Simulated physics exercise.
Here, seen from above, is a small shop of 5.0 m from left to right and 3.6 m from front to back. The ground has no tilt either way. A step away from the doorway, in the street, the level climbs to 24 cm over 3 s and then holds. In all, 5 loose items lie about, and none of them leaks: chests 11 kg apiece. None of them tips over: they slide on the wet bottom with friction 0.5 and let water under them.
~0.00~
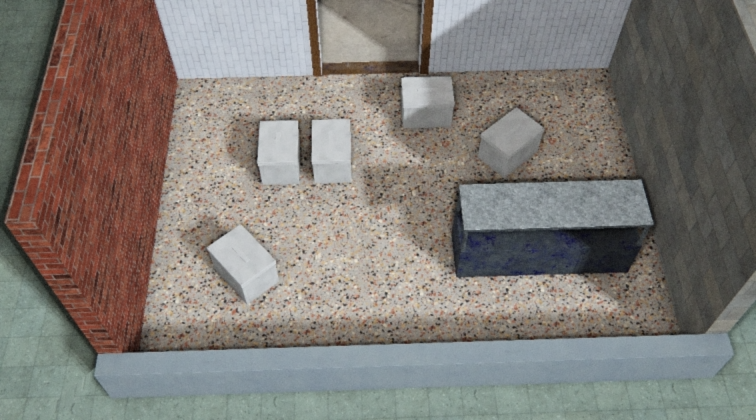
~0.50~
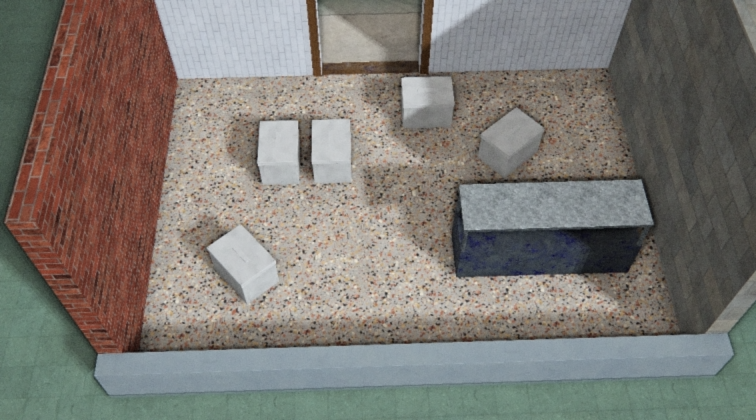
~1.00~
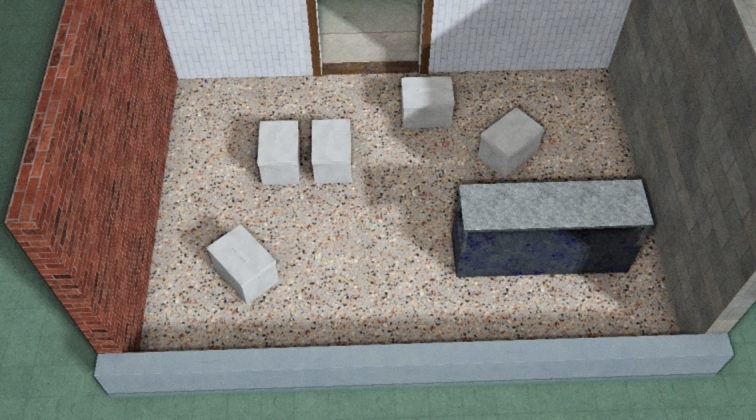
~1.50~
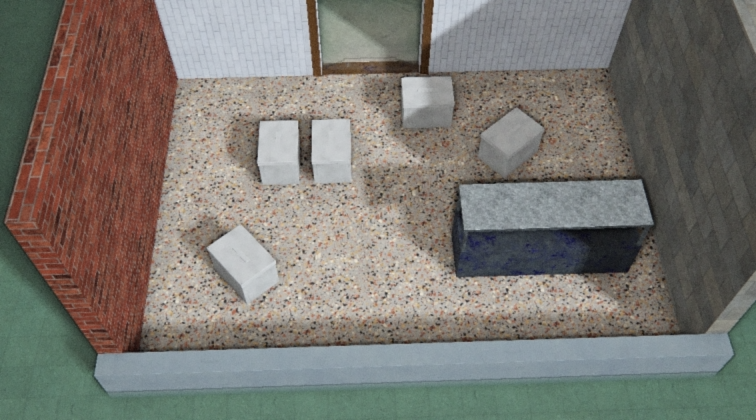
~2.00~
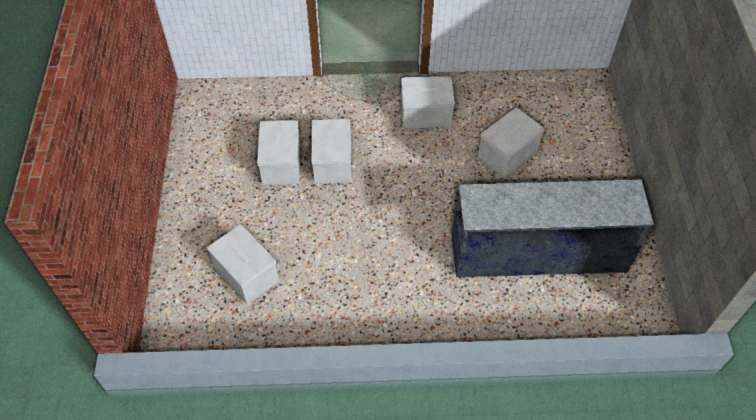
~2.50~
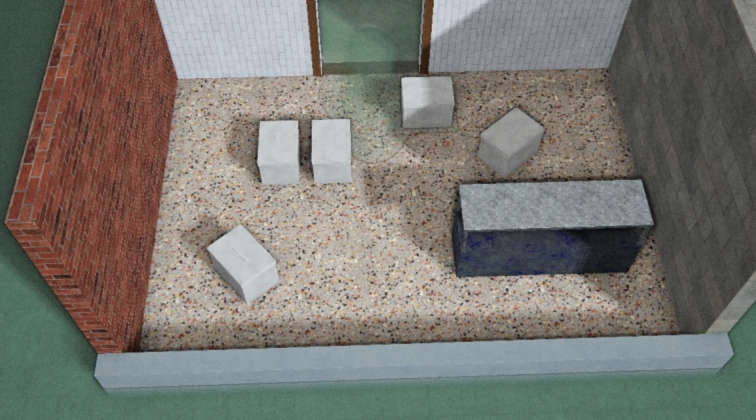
Greenish water seeping through a doorway and spreading onto a speckled shop floor, while the pale blocks and long counter stay still.
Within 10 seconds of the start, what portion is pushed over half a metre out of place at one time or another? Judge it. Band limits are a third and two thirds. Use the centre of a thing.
The share is two thirds or more.
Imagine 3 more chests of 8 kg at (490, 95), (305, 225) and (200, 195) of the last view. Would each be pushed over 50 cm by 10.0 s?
In order: Below the mark, above the mark, above the mark.
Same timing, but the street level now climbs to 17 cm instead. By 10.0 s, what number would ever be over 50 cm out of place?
Then it comes to 2.
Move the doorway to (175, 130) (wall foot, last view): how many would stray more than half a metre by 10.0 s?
Result: 4 of them.
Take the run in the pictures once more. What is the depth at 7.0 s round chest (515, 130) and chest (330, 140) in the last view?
3 and 11 cm.
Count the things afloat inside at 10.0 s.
The count is 5.
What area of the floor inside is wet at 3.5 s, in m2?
Roughly 5.0 m2 of it is wet.
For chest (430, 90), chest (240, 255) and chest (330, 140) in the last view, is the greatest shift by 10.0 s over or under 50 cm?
Taking them in that order, the first is beyond the limit, the second beyond the limit and the third beyond the limit.
After 3.5 s 0 of 5 are over 50 cm from their spots; 0 afloat.
After 4.5 s 3 of 5 are over 50 cm from their spots; 0 afloat.
After 7.0 s 4 of 5 are over 50 cm from their spots; 3 afloat.
After 10.0 s 4 of 5 are over 50 cm from their spots, and 4 have been at some point; 5 afloat.
